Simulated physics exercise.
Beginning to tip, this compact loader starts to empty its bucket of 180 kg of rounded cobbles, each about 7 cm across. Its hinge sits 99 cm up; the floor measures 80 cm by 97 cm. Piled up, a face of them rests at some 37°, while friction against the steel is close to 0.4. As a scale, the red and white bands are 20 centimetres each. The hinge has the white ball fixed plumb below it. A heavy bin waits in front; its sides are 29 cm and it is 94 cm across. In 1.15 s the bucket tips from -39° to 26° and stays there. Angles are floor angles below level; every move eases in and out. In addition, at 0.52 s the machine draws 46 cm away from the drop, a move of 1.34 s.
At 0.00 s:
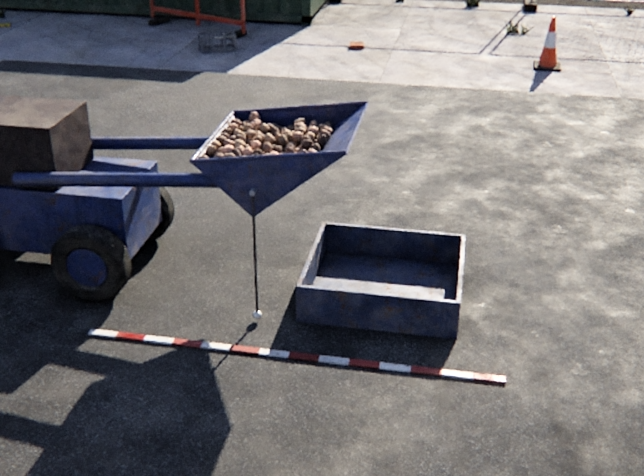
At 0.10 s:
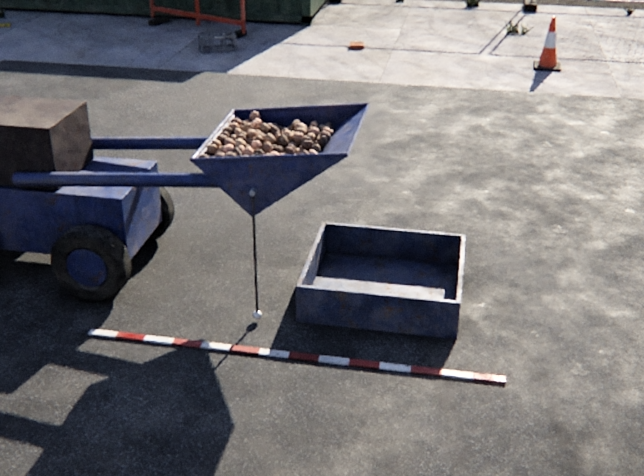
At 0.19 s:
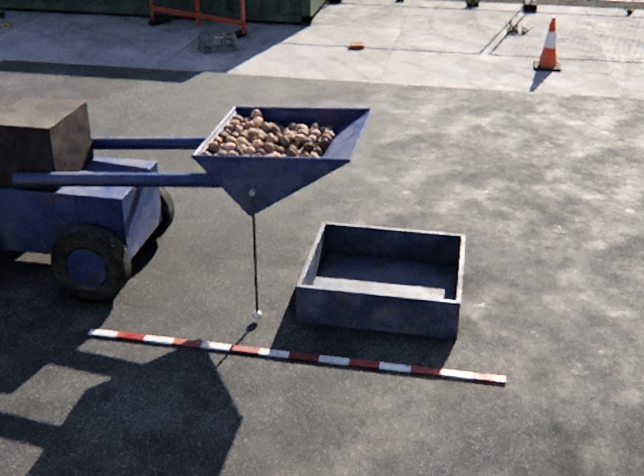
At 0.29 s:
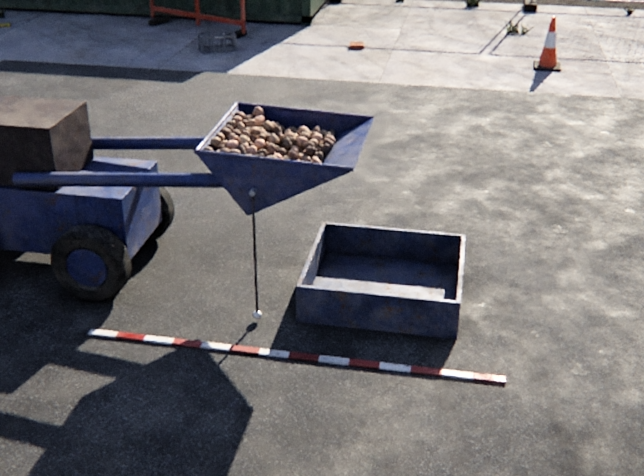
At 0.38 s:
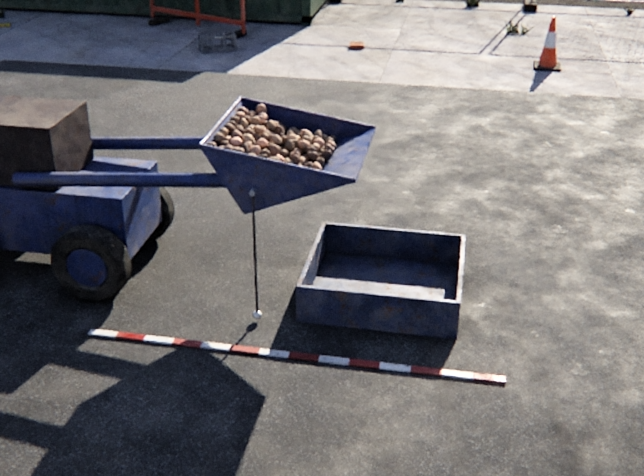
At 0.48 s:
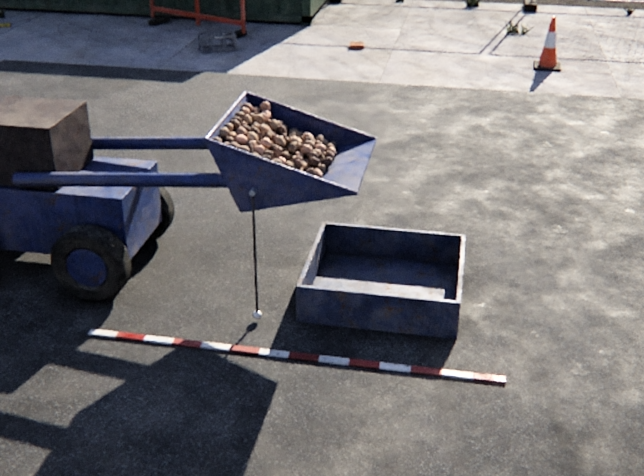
The blue bucket full of rounded stones tilts gradually, its right-hand lip lowering toward the ground.
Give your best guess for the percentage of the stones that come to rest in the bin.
I would say about 75 per cent.
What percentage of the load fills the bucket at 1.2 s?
Roughly 80 per cent is still inside.
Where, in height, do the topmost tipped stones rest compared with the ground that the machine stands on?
Height: About 28 cm above ground level.
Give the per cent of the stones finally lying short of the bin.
Around 20 percent of the load.
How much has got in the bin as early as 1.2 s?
15 per cent, give or take.
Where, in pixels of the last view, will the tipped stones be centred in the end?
Roughly at (345, 281).
After 0.9 s the floor is at 16°; 100 % in the bucket; the foremost stones are at (317, 190).
After 1.2 s the floor is at 26°; 82 % in the bucket, 1 % short of the bin, 17 % in the bin; the foremost stones are at (344, 254).
After 2.3 s the floor is at 26°; 0 % in the bucket, 21 % short of the bin, 75 % in the bin, 5 % beside or beyond the bin; the foremost stones are at (448, 295).
After 4.7 s the floor is at 26°; 0 % in the bucket, 19 % short of the bin, 76 % in the bin, 5 % beside or beyond the bin; the foremost stones are at (449, 293).
